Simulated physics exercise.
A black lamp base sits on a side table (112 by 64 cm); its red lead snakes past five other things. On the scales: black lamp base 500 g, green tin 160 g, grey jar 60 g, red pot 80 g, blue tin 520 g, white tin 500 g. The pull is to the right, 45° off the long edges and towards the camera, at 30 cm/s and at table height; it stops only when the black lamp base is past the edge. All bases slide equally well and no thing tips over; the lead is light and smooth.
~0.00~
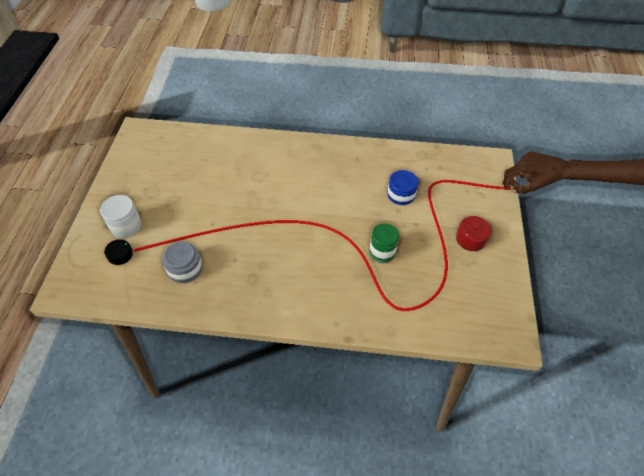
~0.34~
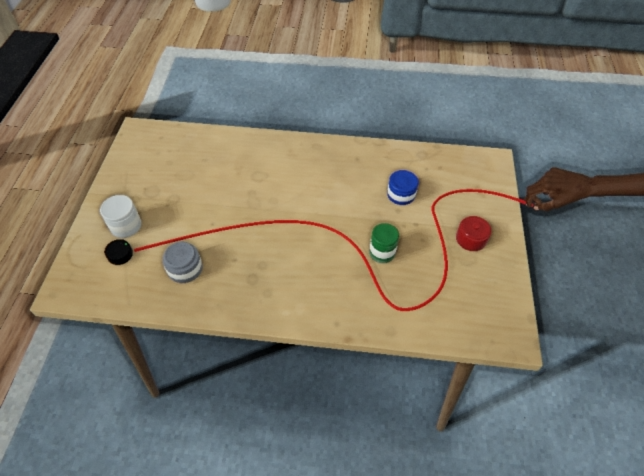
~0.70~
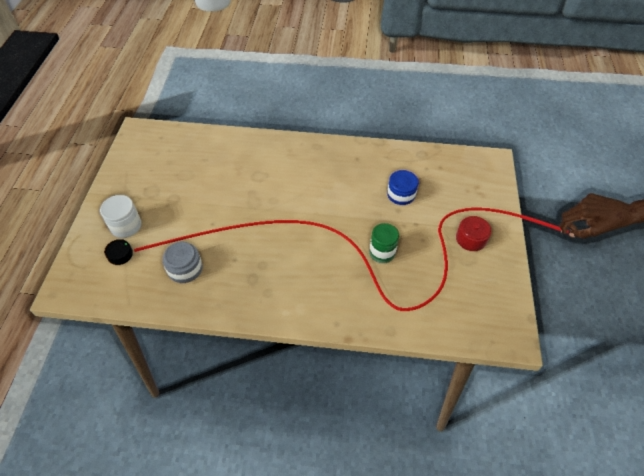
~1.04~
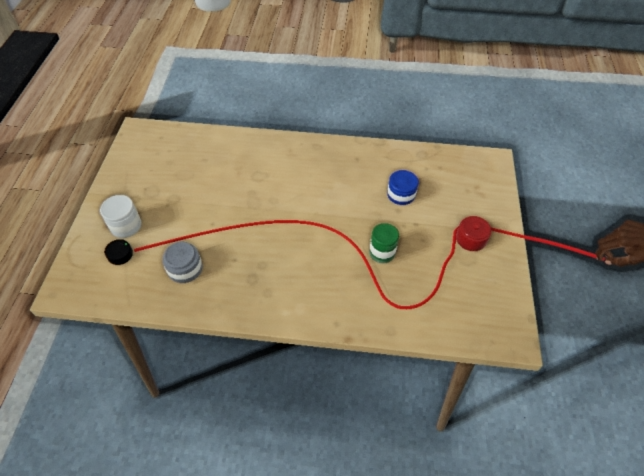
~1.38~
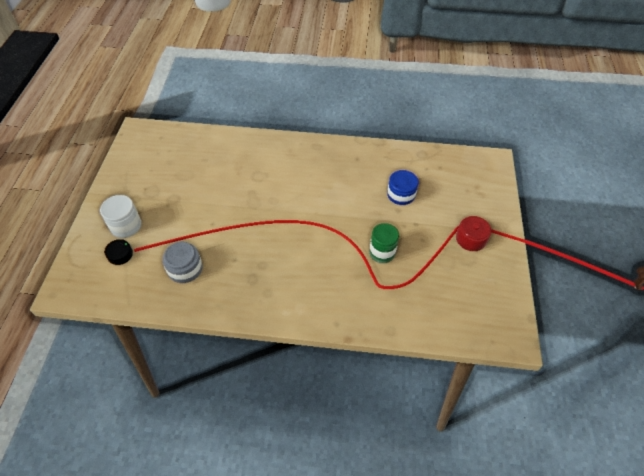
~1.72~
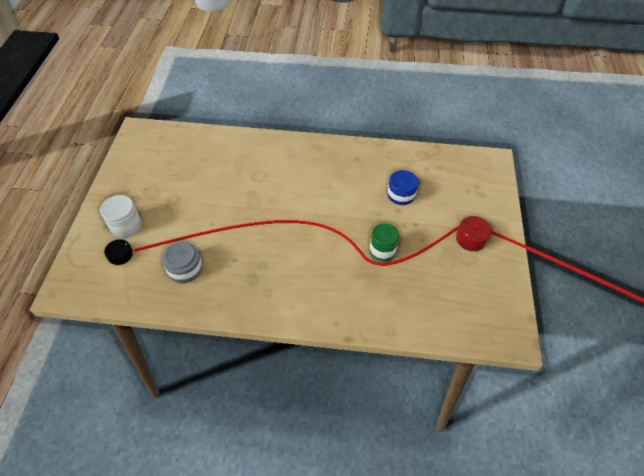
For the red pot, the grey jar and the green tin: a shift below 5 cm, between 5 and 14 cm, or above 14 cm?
In order: The red pot ends far away; the grey jar creeps a fair way; the green tin stays in the low band.
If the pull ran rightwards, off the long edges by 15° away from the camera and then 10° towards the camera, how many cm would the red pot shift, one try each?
In turn about 2 cm, 16 cm.
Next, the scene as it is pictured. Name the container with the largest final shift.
The red pot.
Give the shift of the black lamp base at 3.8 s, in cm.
Some 32 cm.
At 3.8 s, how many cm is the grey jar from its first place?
Some 7 cm.
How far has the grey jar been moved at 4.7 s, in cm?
About 7 cm.
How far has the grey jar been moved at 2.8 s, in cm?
About 6 cm.
At 2.8 s, the black lamp base has slid 10 cm. Moved, red pot off the edge, grey jar 6 cm.
At 3.8 s, the black lamp base has slid 33 cm. Moved, red pot off the edge, grey jar 7 cm.
At 4.7 s, the black lamp base has slid 58 cm. Moved, red pot off the edge, grey jar 7 cm.
At 5.4 s, the black lamp base is off the top. Moved, red pot off the edge, grey jar 7 cm at (177, 282), green tin 0 cm at (386, 233).
